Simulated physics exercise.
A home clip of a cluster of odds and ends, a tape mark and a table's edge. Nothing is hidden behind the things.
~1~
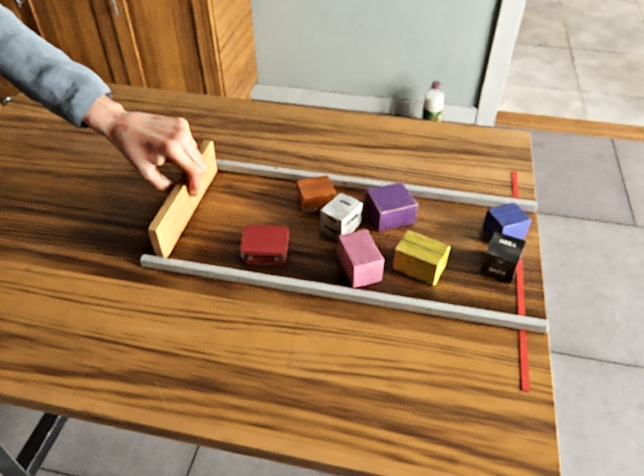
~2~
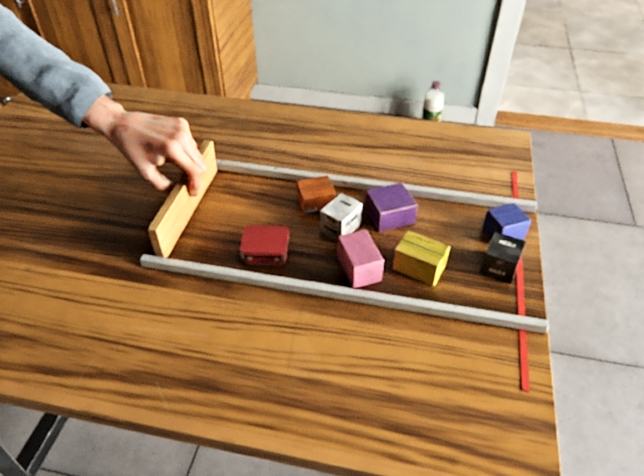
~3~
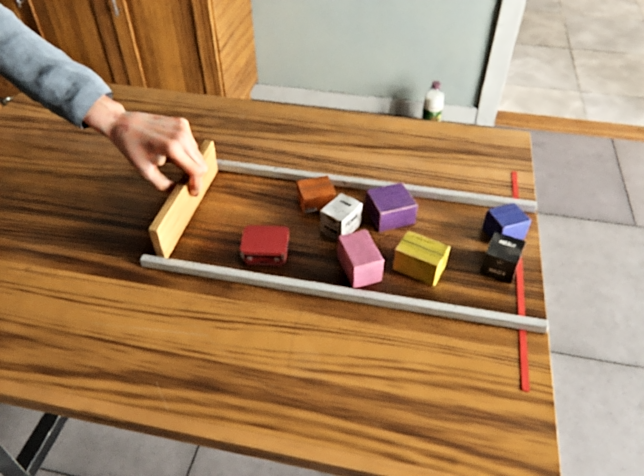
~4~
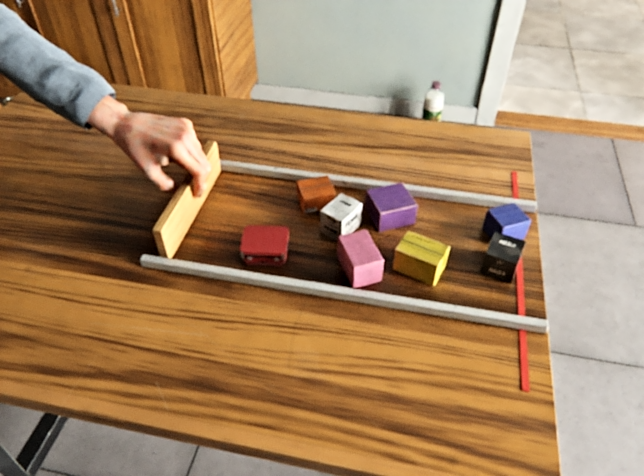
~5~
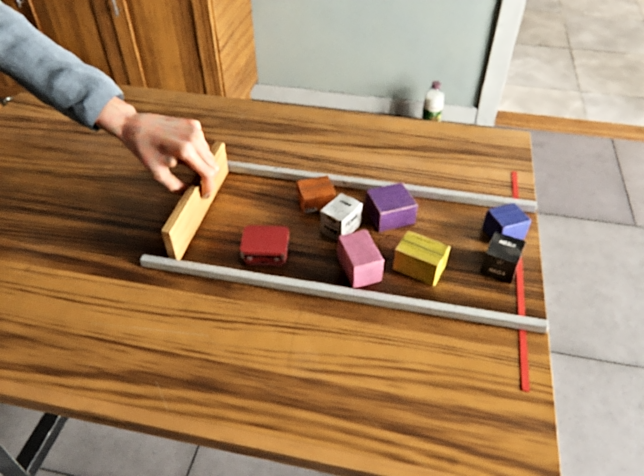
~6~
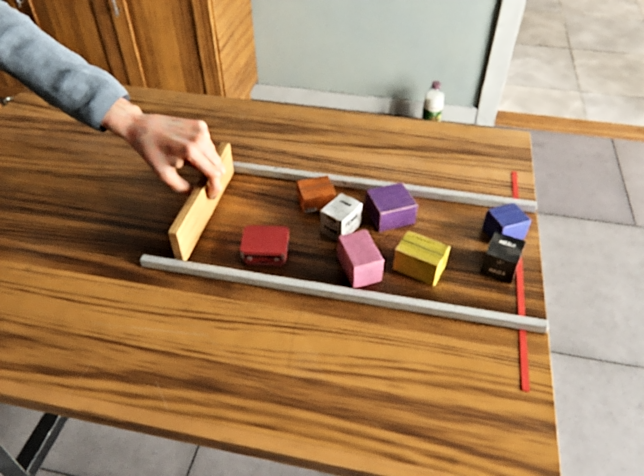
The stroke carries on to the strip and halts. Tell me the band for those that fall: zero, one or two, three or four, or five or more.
In the end the number that fall off is five or more.
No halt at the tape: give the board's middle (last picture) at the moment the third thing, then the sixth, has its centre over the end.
First at (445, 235), next at (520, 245).
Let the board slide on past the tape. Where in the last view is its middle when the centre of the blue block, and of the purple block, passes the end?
Its middle is around (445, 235) and around (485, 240).
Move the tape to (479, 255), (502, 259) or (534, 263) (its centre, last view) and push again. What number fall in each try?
The counts: 3, 5 and 8.
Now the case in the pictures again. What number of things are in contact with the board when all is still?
It touches 3.
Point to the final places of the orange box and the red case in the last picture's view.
About (537, 225), and the other about (547, 292).
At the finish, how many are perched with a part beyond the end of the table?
Overhanging: 3.
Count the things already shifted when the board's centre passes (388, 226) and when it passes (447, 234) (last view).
First 7, then 8.
Early on, none off yet; blue block at rest near (506, 224); black box at rest near (503, 257); yellow box moving near (428, 258).
Finally, the number that fall off is five or more; lost, pink block, purple block, yellow box, black box and blue block.
